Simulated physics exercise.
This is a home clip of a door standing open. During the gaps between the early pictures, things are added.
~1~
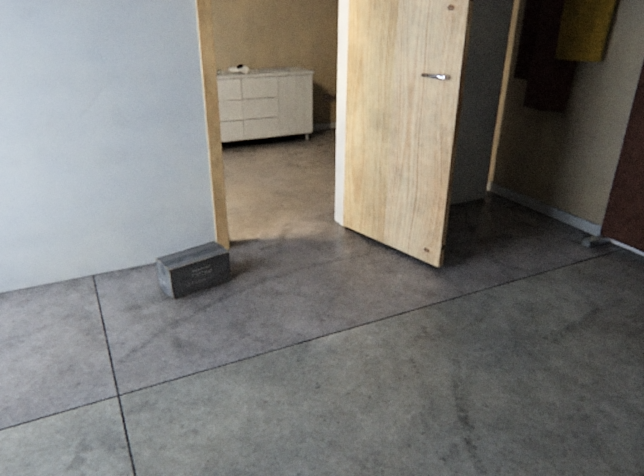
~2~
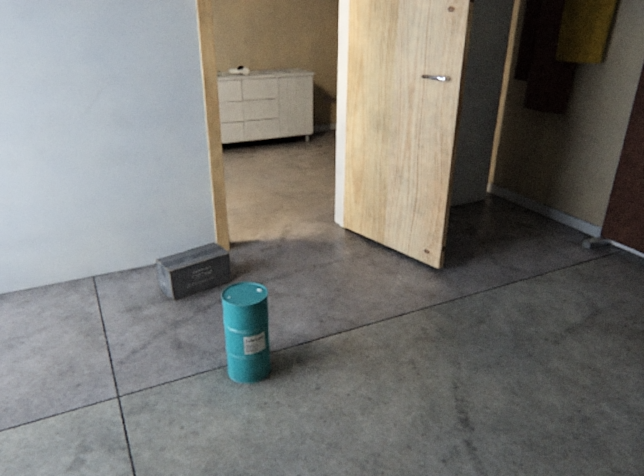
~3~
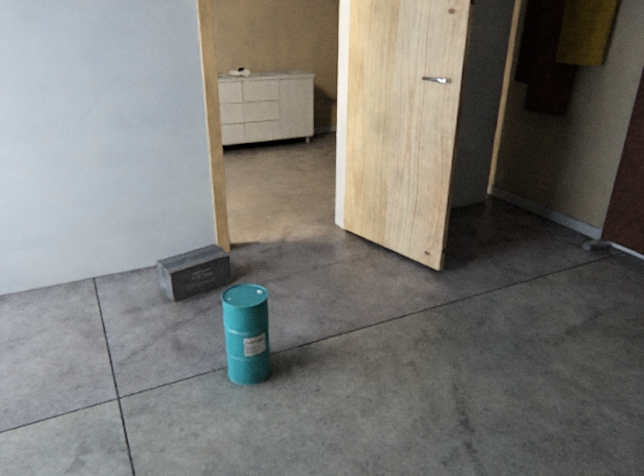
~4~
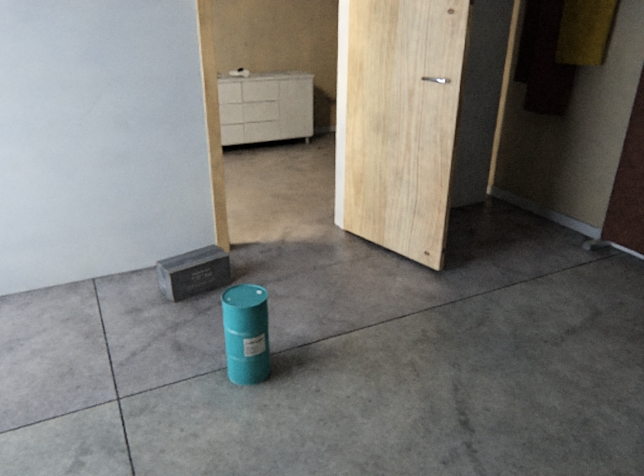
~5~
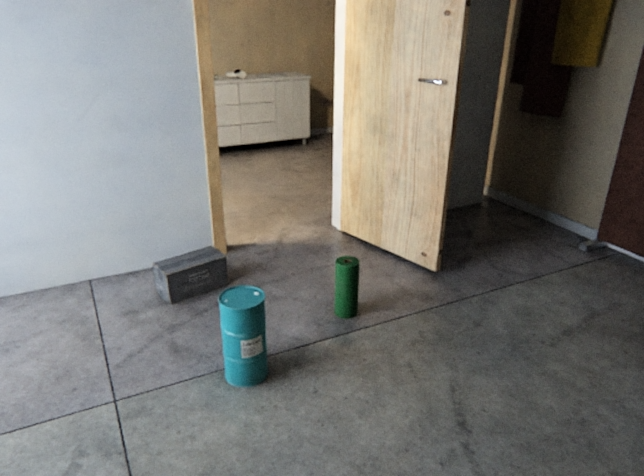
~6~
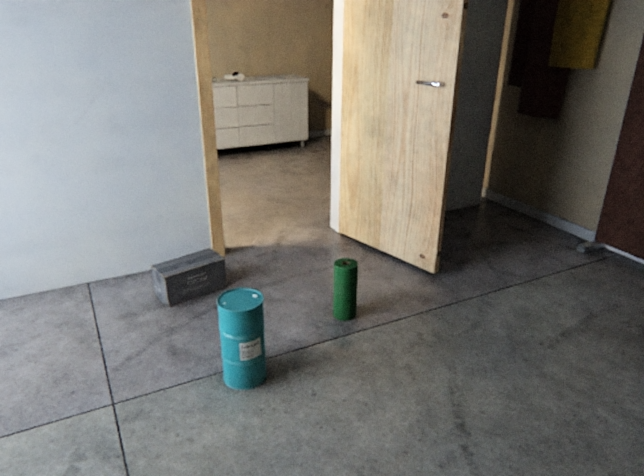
A pale wooden door stands wide open and still in a room with a grey concrete floor, seen from slightly above, with a white cabinet beyond the doorway. A grey box sits by the pale wall at left, a turquoise canister appears in front of it, and later a green roll appears to the right. Nothing visibly travels, though the view shifts very slightly.
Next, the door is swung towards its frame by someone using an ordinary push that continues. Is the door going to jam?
No - it shuts.
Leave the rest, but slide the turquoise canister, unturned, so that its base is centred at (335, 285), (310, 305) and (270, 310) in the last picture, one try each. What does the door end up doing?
In order, the door is hindered, swings completely to, swings completely to.
Then, 0.90 s later than the last frame, door at 88°.
Then, 1.70 s later than the last frame, door at 60°.
Then, 2.30 s later than the last frame, door at 37°.
Then, 2.90 s later than the last frame, door at 14°.
When it is over, door at 0°; all 3 as before. End places, in pixels of the last picture, green roll near (345, 289).
